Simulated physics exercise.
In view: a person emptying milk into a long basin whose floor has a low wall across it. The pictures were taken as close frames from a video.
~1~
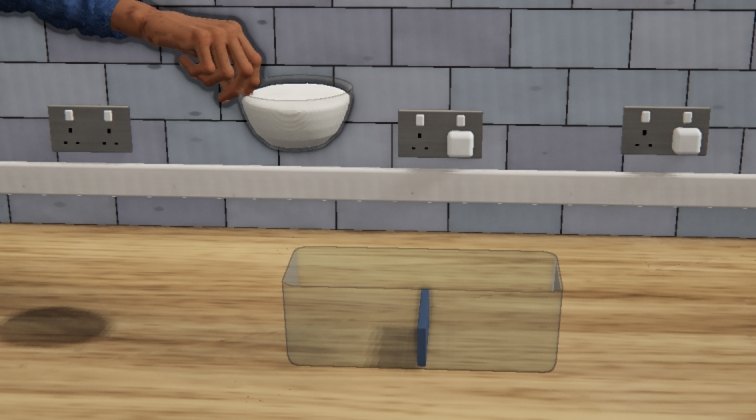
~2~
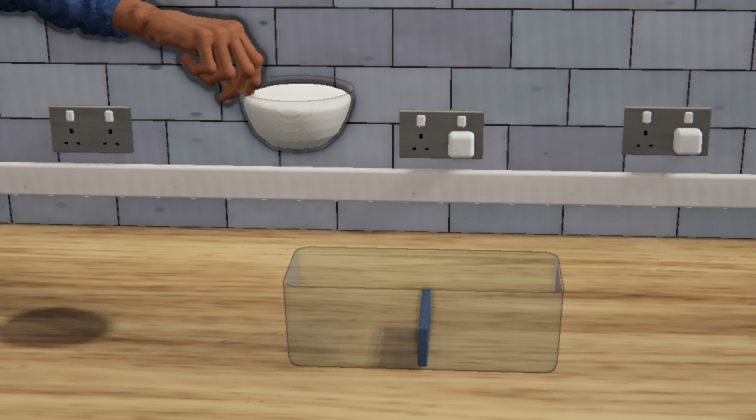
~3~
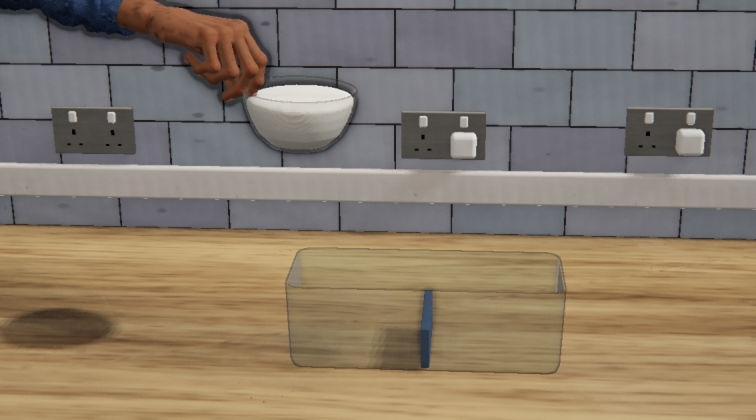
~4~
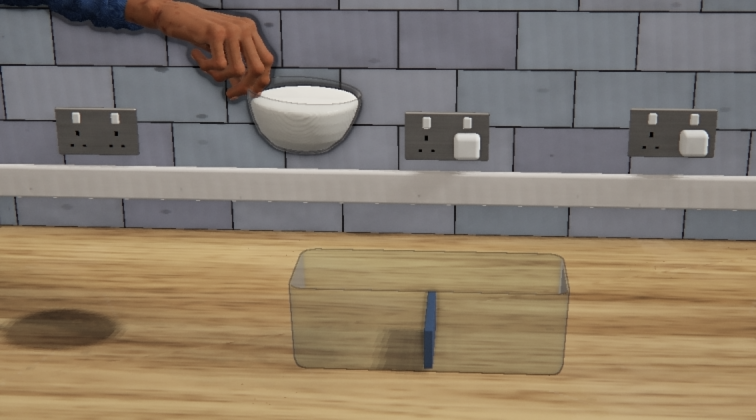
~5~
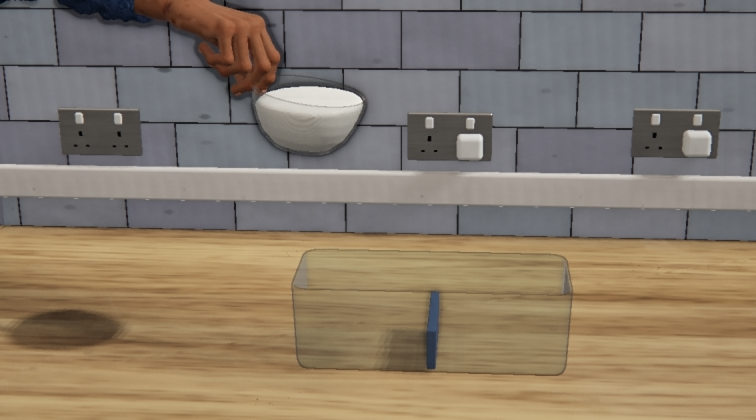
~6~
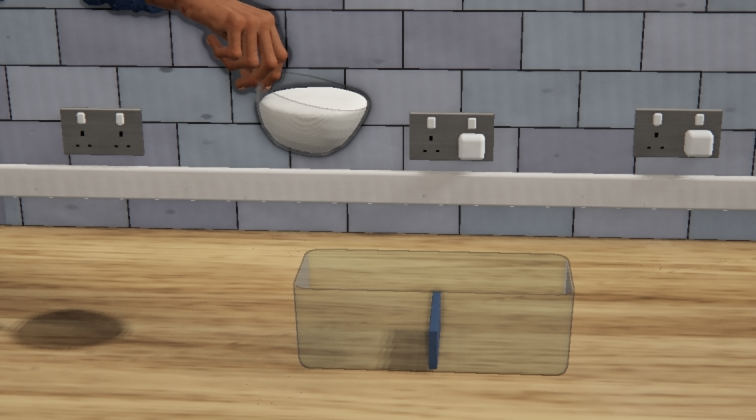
A hand gradually tilting a white bowl to the right above a clear long basin with a low blue wall inside.
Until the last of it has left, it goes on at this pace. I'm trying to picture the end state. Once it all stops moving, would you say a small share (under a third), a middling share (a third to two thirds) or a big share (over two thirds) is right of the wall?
A middling share, a third to two thirds.
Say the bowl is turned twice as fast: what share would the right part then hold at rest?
Around 30 per cent ends up there.
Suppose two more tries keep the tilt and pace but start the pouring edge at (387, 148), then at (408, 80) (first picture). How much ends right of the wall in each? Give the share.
Estimate, first then second: 75 per cent and 95 per cent.
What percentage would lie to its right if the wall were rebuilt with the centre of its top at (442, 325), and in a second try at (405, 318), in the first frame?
First try: Roughly 15 per cent; second try: 70 per cent.
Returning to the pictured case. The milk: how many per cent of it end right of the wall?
Near 45 in a hundred.
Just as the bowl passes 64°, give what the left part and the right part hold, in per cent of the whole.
The left part holds around 10 percent, the right part 10 percent.
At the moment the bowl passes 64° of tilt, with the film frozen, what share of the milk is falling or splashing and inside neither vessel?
Estimate: Some 40 per cent.
A moment on, the bowl is tipped part way and 42 per cent is still to pour, 10 is left of the wall and 9 right of it.
Next, the bowl is tipped on its side and 2 per cent is still to pour, 44 is left of the wall and 42 right of it.
Then the bowl is tipped right over and 0 per cent is still to pour, 55 is left of the wall and 43 right of it.
Later the bowl is tipped right over and 0 per cent is still to pour, 55 is left of the wall and 43 right of it.
In the end 56 per cent lies left of the wall, 43 right of it and 2 outside.
